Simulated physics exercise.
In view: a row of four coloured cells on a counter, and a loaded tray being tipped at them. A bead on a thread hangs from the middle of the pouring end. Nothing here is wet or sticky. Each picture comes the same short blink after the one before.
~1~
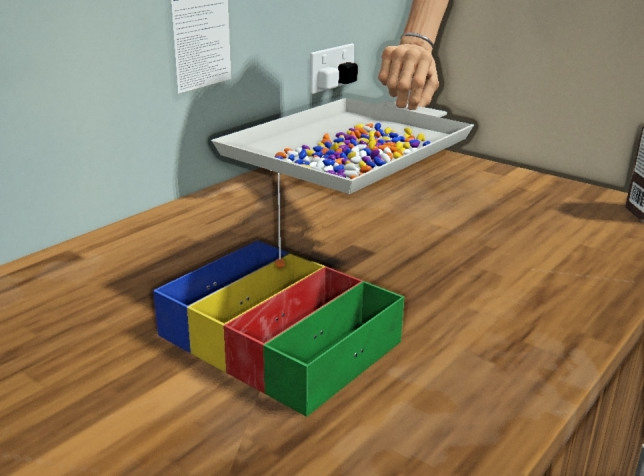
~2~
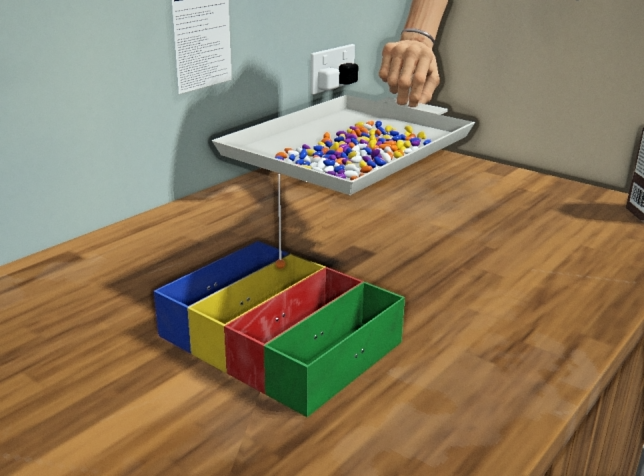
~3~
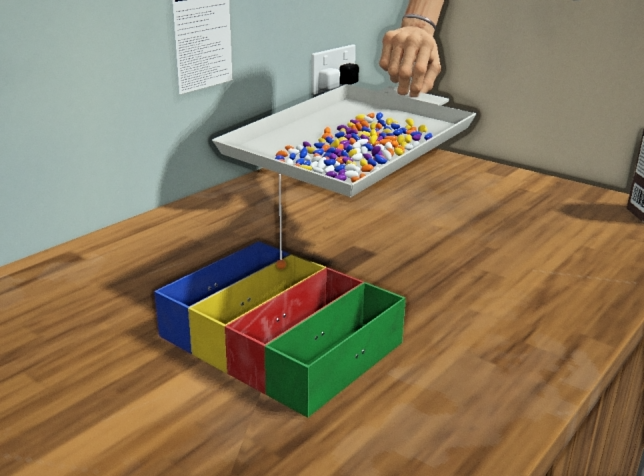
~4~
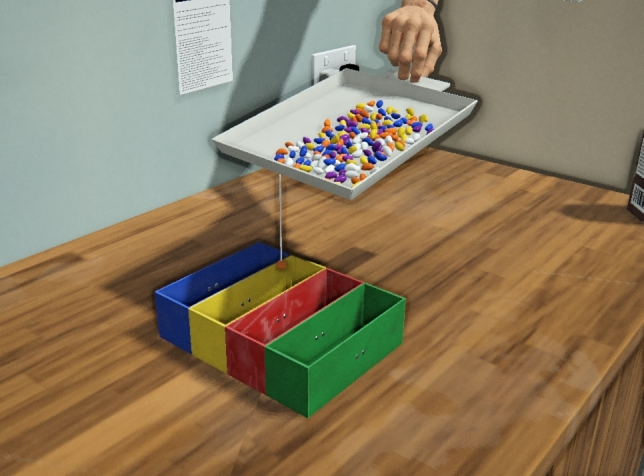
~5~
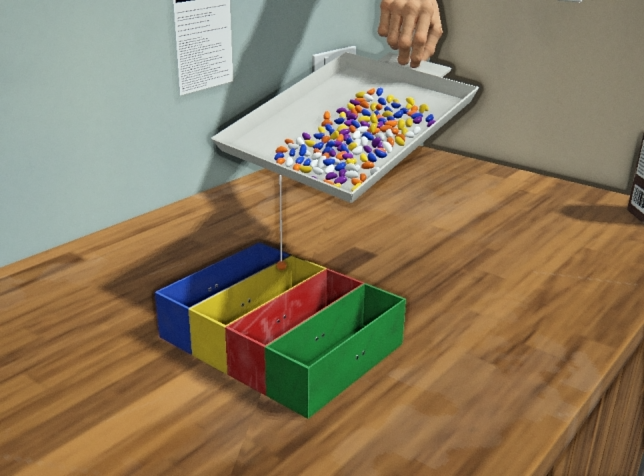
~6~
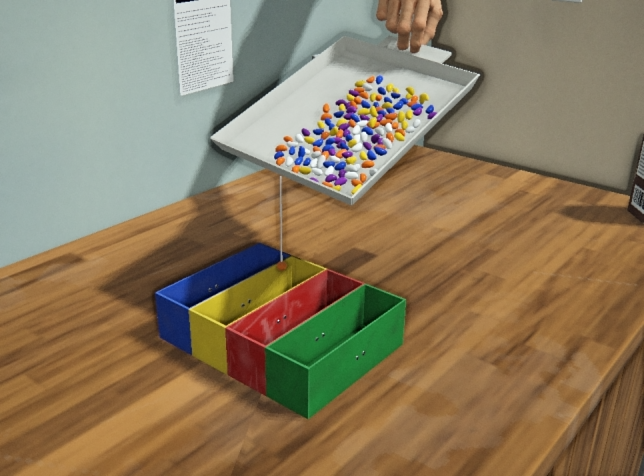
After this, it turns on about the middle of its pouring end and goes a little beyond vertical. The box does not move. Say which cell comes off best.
The green cell gets the most.
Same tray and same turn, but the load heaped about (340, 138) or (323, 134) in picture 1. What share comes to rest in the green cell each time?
The first gives 40 %, the second 40 %.
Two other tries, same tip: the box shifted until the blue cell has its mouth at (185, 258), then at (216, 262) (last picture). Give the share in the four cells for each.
First some 40, then 80 per cent.
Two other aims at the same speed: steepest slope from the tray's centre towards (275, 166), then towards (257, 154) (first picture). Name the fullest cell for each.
First the blue one, then blue.
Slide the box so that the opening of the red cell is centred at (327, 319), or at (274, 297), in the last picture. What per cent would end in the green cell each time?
Near 10 % and 50 %.
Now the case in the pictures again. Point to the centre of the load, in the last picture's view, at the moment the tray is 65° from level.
Close to (332, 150).
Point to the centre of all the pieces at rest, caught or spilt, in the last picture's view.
Roughly at (299, 360).
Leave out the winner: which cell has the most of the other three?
Second comes that red cell.
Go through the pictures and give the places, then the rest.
Corners of the pouring end at (220, 140) and (350, 177), level; middle of the load at (355, 151), jelly beans; bead on its thread at (280, 263); blue cell at (173, 317); yellow cell at (207, 335); red cell at (245, 354); green cell at (286, 375), in the first picture.
Corners of the pouring end at (221, 140) and (350, 178), level; middle of the load at (356, 150), in the second picture.
Corners of the pouring end at (221, 139) and (351, 181), tipped barely, lowest at the right corner; middle of the load at (356, 147), in the third picture.
Corners of the pouring end at (220, 138) and (351, 184), tipped a little, lowest at the right corner; middle of the load at (356, 141), in the fourth picture.
Corners of the pouring end at (219, 137) and (350, 188), tipped clearly, lowest at the right corner; middle of the load at (356, 136), in the fifth picture.
Corners of the pouring end at (219, 136) and (350, 192), tipped clearly, lowest at the right corner; middle of the load at (356, 131); blue cell at (174, 319); yellow cell at (209, 337); red cell at (246, 357); green cell at (287, 378), in the sixth picture.
Soon, tray tipped steeply; nearly all on the tray; a stray few falling or outside the box.
A while on, tray tipped past a quarter turn; a small part on the tray; about a third in the green cell; about a quarter in the red cell; a small part in the yellow cell; about a quarter falling or outside the box.
Towards the end, tray tipped past a quarter turn; about half in the green cell; about a third in the red cell; about a quarter in the yellow cell; a stray few falling or outside the box.
Finally, tray tipped past a quarter turn; about half in the green cell; about a third in the red cell; about a quarter in the yellow cell; none in the blue cell; a stray few outside the box.
